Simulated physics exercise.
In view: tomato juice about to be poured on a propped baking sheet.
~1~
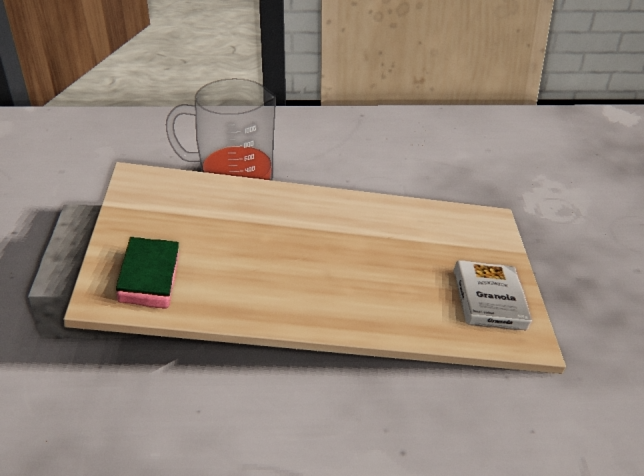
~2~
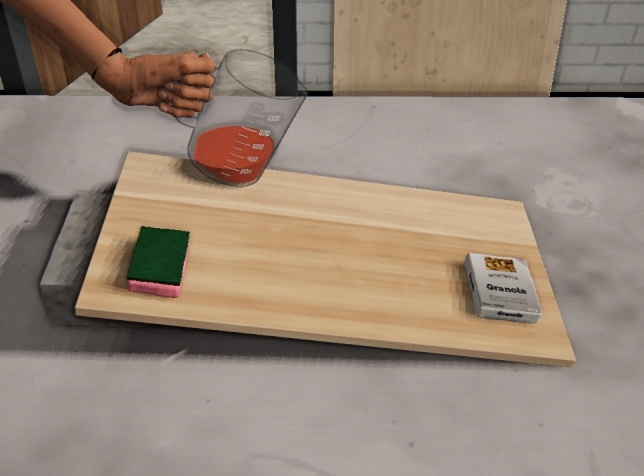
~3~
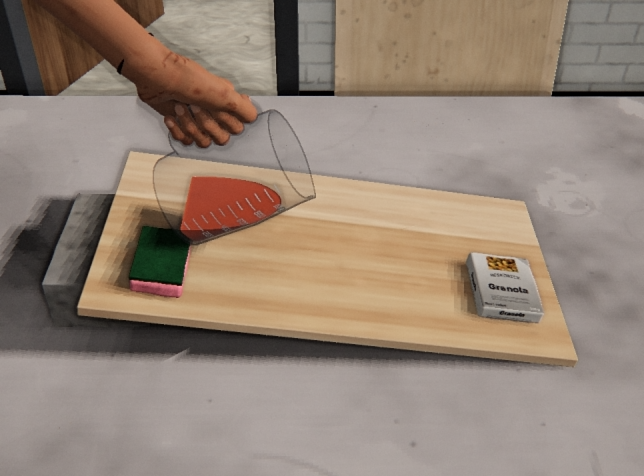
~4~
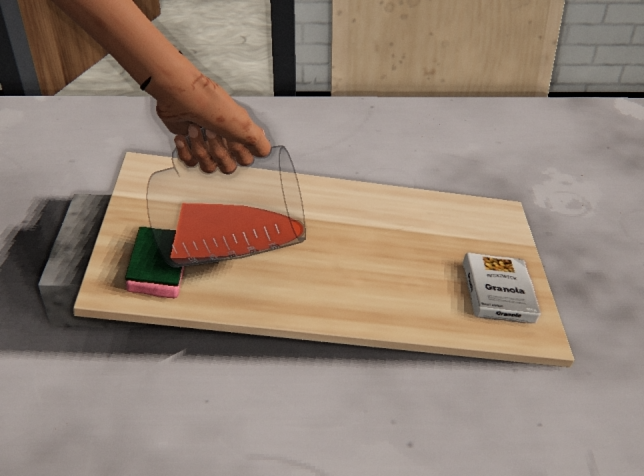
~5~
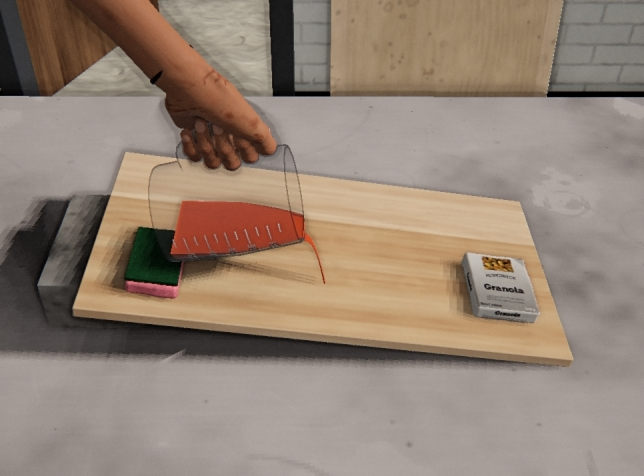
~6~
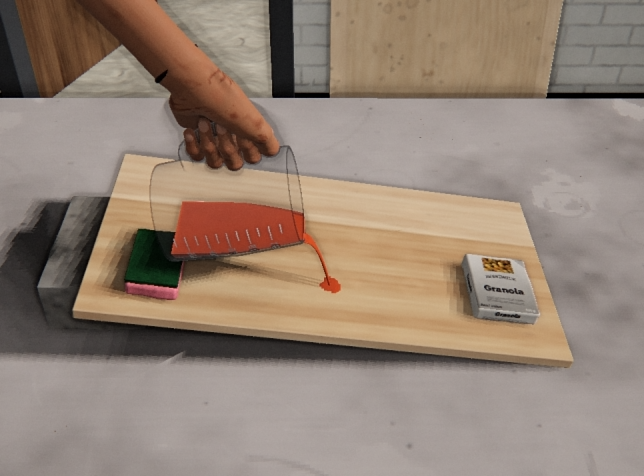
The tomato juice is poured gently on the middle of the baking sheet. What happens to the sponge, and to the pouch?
On the left the sponge stays dry, on the right the pouch gets wet.
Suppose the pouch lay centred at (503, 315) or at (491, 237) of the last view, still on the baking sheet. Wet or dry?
One: It is reached. Two: It escapes.
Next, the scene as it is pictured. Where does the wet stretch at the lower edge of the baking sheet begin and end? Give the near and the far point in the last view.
Near limit (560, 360), far limit (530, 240).
Next, it runs down to the right; the sponge is clear of it; the pouch is in it.
After that, it runs down to the right and off the end; the sponge is clear of it; the pouch is in it.
Finally, it runs down to the right and off the end; the sponge is clear of it; the pouch is in it.
